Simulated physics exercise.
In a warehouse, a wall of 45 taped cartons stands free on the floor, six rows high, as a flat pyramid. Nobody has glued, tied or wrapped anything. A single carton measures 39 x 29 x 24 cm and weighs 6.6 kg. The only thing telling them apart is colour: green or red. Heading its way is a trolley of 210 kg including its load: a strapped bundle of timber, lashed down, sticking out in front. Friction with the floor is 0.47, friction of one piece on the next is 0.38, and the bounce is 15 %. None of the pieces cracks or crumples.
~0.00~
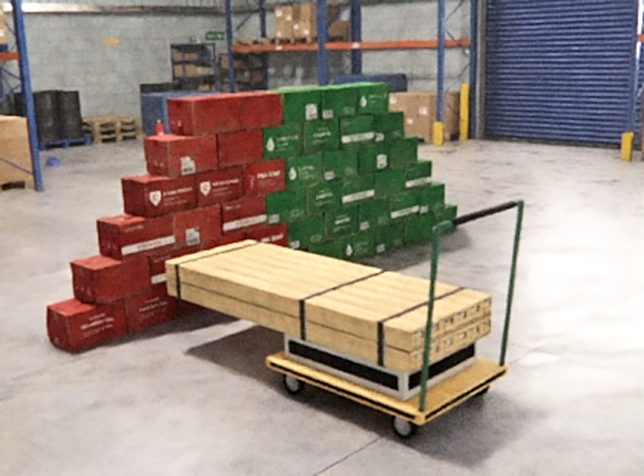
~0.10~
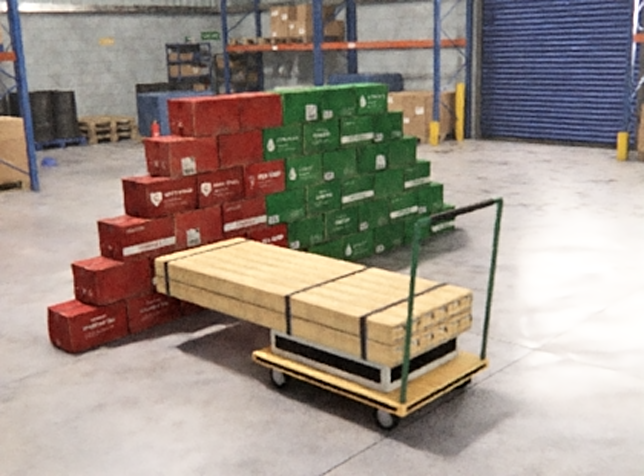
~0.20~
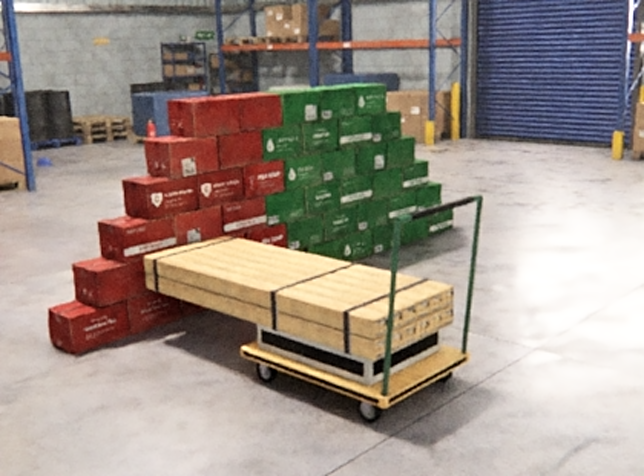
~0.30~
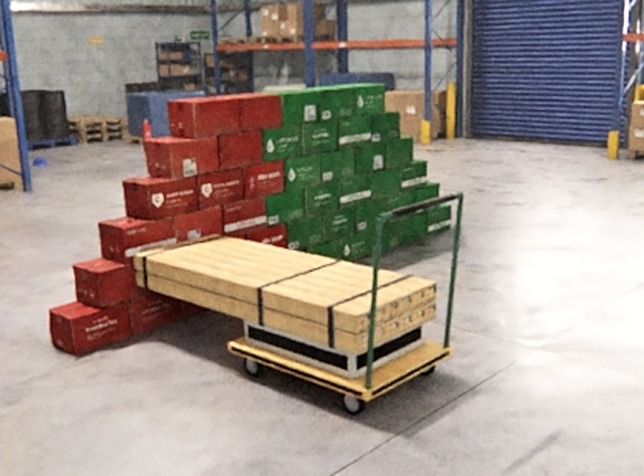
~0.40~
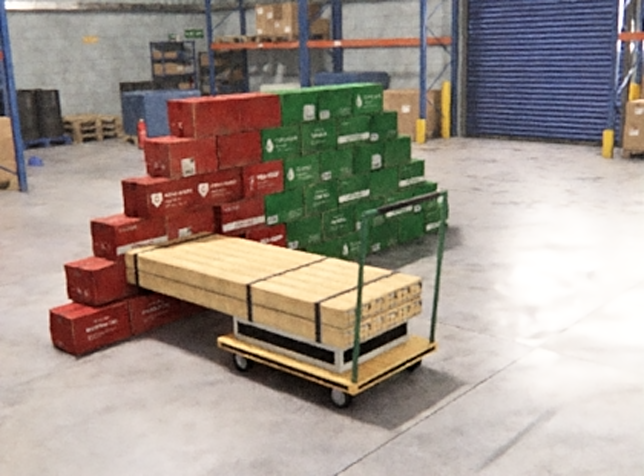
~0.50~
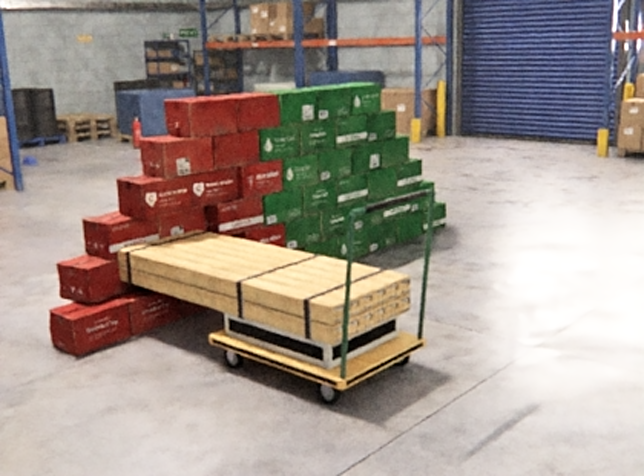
The footage shows a trolley carrying strapped timber-like beams moving leftward across a warehouse floor toward a stepped wall of red and green cartons, then the protruding load pushes into the red side, shifting several cartons out of line.
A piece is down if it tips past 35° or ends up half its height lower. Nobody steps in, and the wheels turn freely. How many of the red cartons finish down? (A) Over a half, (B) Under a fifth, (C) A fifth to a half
The answer is A.
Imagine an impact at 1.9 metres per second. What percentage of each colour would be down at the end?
Result - green: 0%; red: 30%.
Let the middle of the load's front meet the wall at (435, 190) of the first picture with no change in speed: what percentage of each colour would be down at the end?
Down at the end: Green 40 percent, red 0 percent.
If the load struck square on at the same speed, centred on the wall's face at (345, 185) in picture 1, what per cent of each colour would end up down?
In that case you'd see green at 50 per cent and red at 10 per cent down.
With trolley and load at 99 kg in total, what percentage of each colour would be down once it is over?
You'd get green 0 and red 0 percent.
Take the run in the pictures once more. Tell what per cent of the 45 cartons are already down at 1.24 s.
By that time it is 10 percent.
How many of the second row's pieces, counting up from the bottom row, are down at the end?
The answer for that row is 3.
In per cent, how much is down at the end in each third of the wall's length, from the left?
Left third 80 per cent, middle 30 per cent, right 0 per cent.
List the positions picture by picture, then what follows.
In the first frame (places mark the middle of the side facing us; the camera moves round a little), load (171, 273) 39 cm short of the wall; top red carton (262, 111); top green carton (374, 99); nothing disturbed.
Load (161, 270) 26 cm short of the wall; top red carton (262, 112), in the second frame.
Load (150, 268) 14 cm short of the wall; top red carton (262, 112), in the third frame.
Load (139, 265) 14 mm short of the wall; top red carton (262, 113), in the fourth frame.
Load (130, 262) 9 cm into the wall's line; top red carton (261, 112); 6 disturbed, none down, in the fifth frame.
Load (123, 260) 17 cm into the wall's line; top red carton (259, 112); top green carton (367, 99); 10 disturbed, none down, in the sixth frame.
After 0.76 s, load 32 cm past the wall's line, still rolling; 1 of the 18 red cartons down (1 of 45 in all colours); top red carton shifted 49 mm.
After 1.24 s, load 50 cm past the wall's line, still rolling; 5 of the 18 red cartons down (5 of 45 in all colours); top red carton leaning 20°.
After 1.64 s, load 55 cm past the wall's line, still rolling; 13 of the 18 red cartons down (15 of 45 in all colours); top red carton leaning 46°, 42 cm lower.
After 2.02 s, load 55 cm past the wall's line, stopped; 13 of the 18 red cartons down (15 of 45 in all colours); top red carton on its side.
At rest (2.8 s), load 55 cm past the wall's line, stopped; 13 of the 18 red cartons down (15 of 45 in all colours); top red carton on its side; top green carton unmoved. That is 72 per cent. As the last picture would show them, middles, top red carton near (217, 216), top green carton near (354, 99).
